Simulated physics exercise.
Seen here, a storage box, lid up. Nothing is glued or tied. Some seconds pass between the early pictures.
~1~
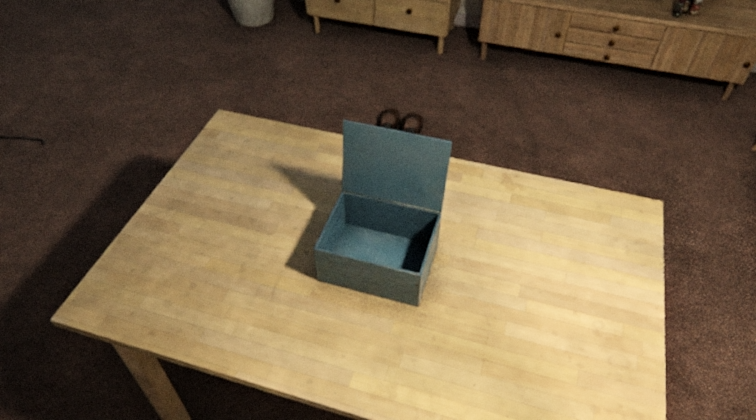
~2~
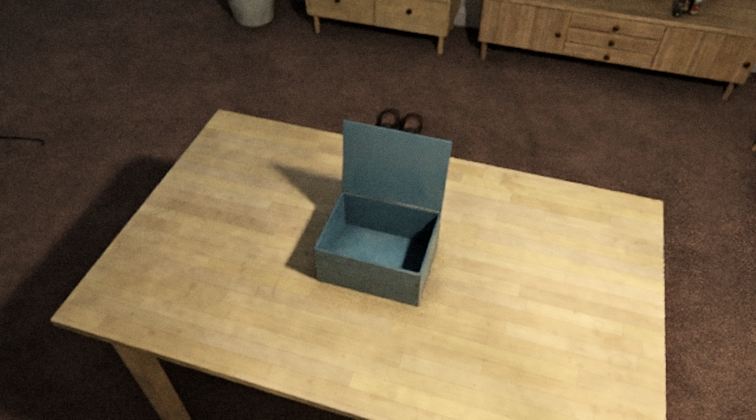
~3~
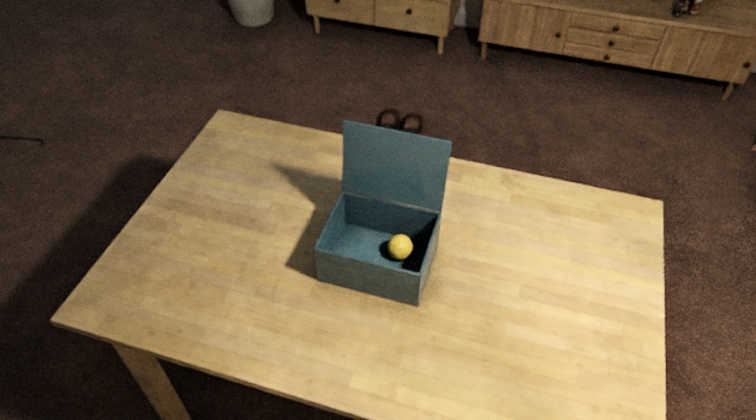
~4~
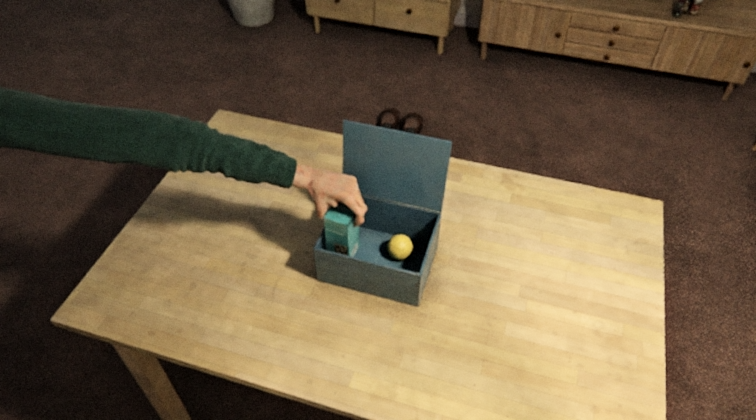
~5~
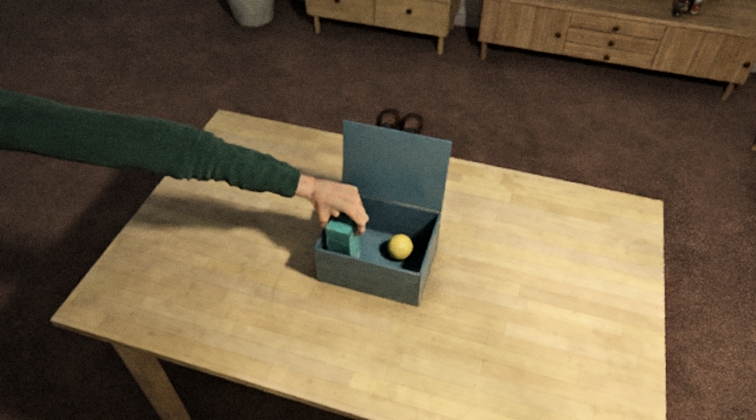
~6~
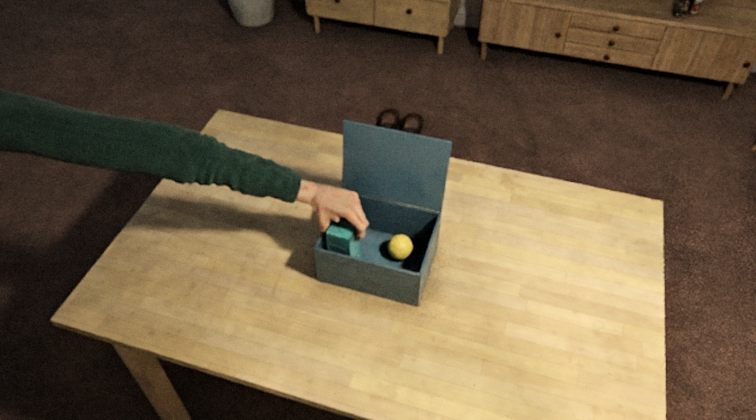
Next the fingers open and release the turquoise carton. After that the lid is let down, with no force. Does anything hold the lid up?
Here the lid will not close.
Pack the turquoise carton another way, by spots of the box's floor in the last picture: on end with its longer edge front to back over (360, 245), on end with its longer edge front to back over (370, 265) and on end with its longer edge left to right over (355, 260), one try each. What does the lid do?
First try: It is held up; second try: It is held up; third try: It will not close.
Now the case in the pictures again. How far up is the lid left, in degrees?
Some 14° above the rim.
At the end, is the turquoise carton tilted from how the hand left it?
It stays as placed.
Then, 1.50 s later than the last frame, lid 71° above the rim.
Then, 1.80 s later than the last frame, lid 33° above the rim.
When it is over, lid 15° above the rim; both as before. End places, in pixels of the last picture, turquoise carton near (344, 246).
